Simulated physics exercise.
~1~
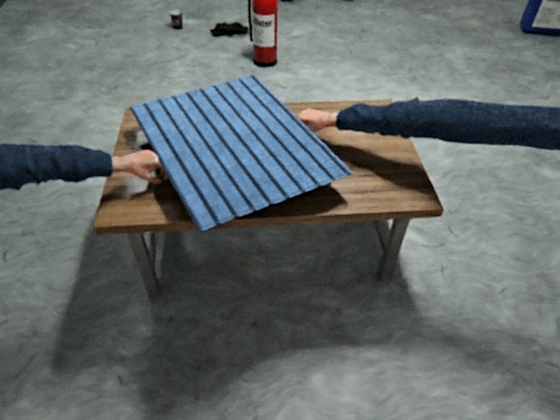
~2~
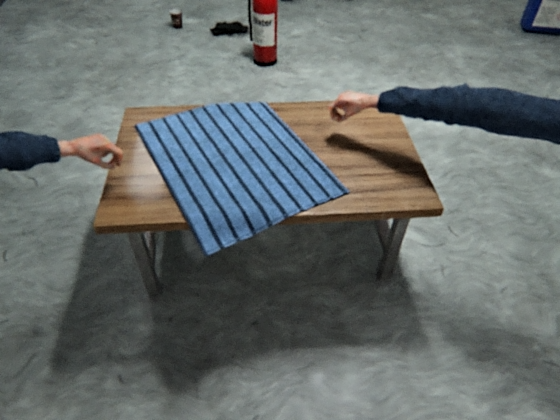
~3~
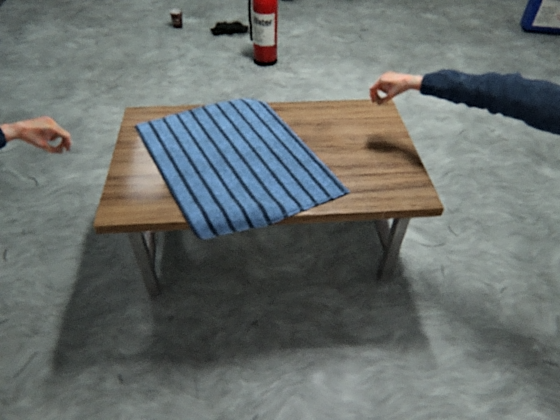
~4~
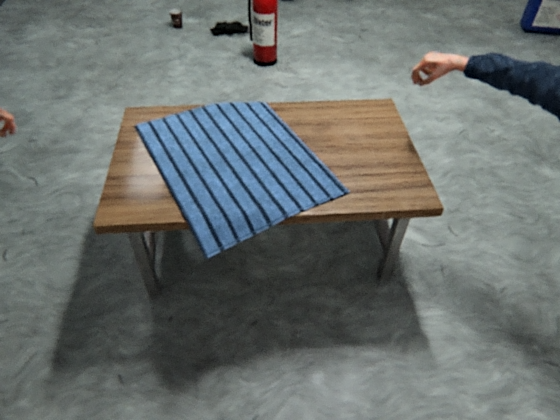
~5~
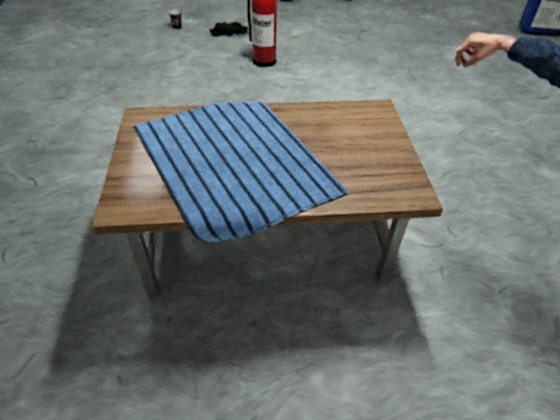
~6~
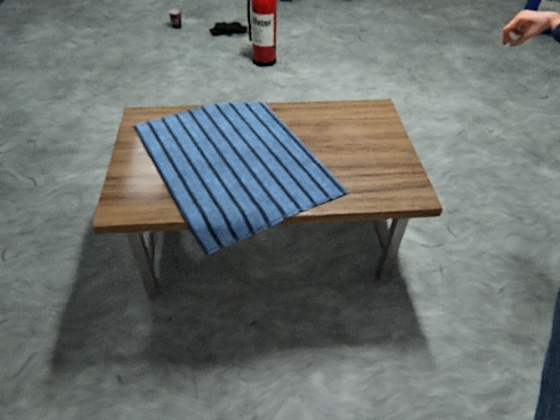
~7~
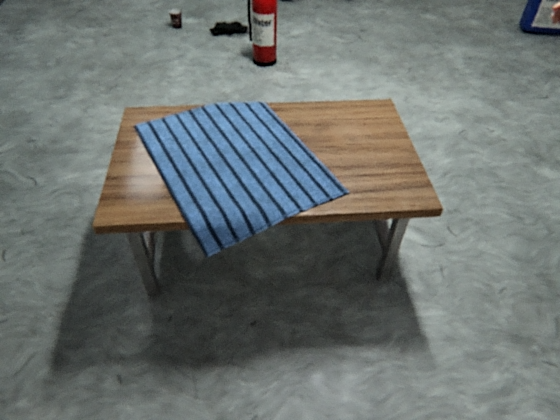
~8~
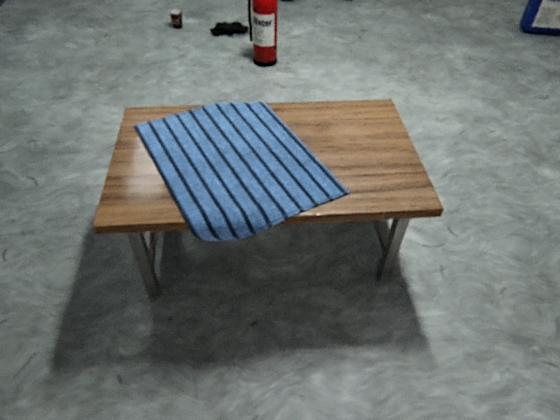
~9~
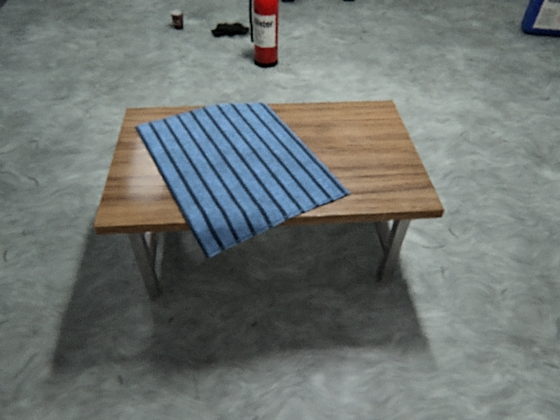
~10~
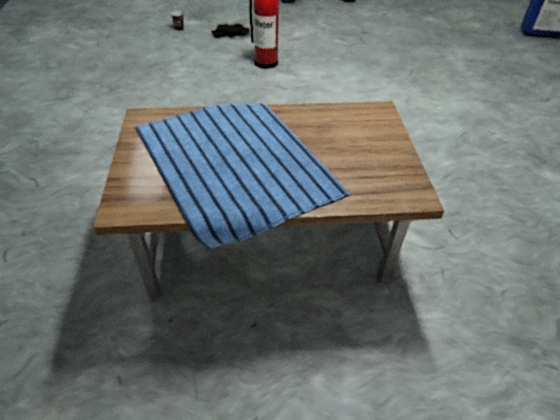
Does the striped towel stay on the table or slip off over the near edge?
It stays on the table, with only its near corner hanging over the edge.
